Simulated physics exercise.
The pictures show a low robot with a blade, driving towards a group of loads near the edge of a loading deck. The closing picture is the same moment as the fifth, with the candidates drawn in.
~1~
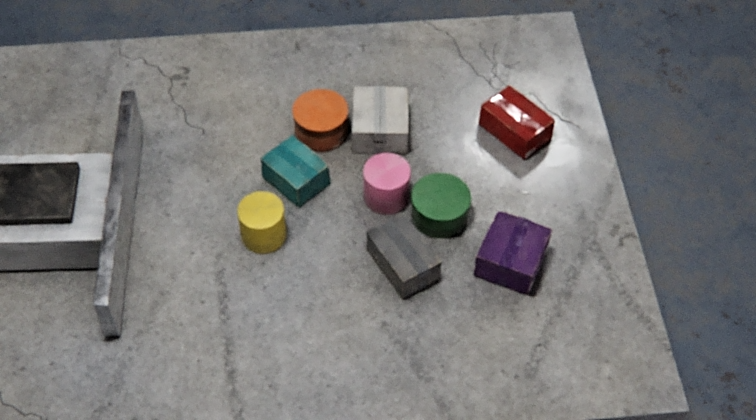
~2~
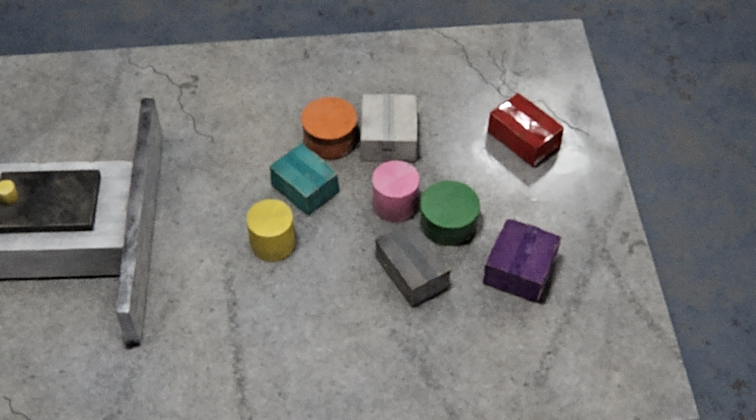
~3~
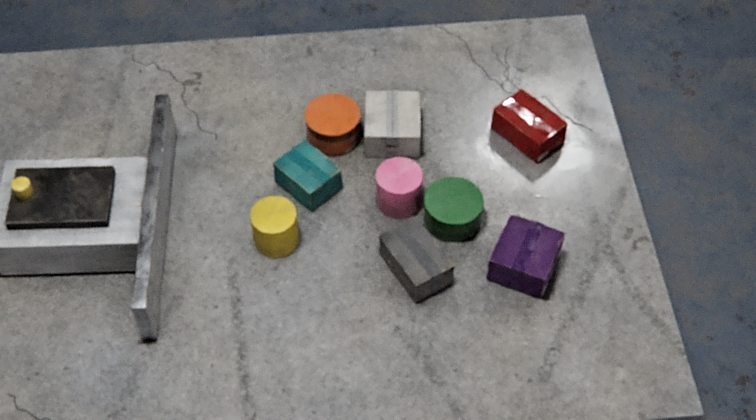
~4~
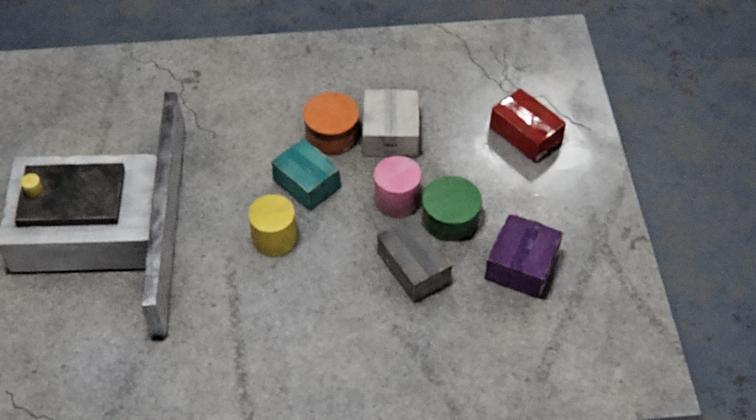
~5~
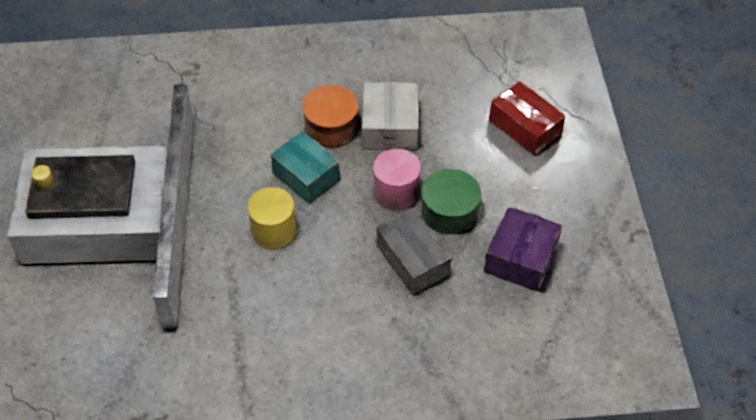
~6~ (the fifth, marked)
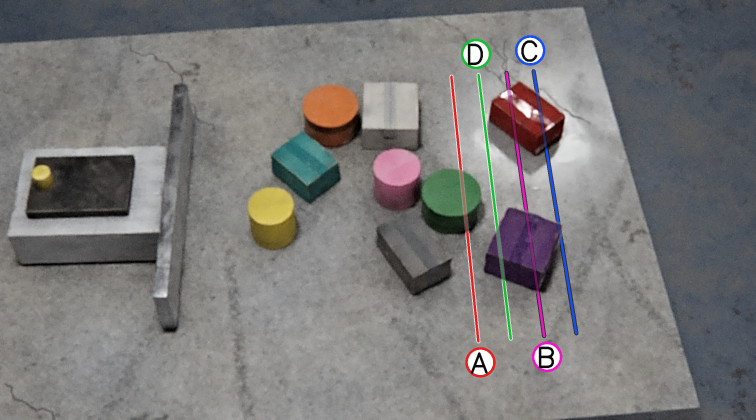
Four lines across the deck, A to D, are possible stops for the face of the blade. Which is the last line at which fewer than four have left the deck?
It can go as far as C.
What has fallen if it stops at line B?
The red box goes over.
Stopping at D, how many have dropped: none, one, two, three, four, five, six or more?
In all, none.
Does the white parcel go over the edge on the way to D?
No.
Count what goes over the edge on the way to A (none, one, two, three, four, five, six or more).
By then, none.
On the marked copy, A at (464, 197); B at (524, 193); C at (553, 190); D at (493, 195).
Following C. Soon after the start, robot (231, 175); orange pail (347, 116); white parcel (402, 116).
Later, robot (369, 165); red box (577, 121); white parcel (528, 107).
In the end, robot (475, 157); red box over the edge; white parcel over the edge; two fallen.
As for the rest, A is within the limit but short; B is within the limit but short; D is within the limit but short.
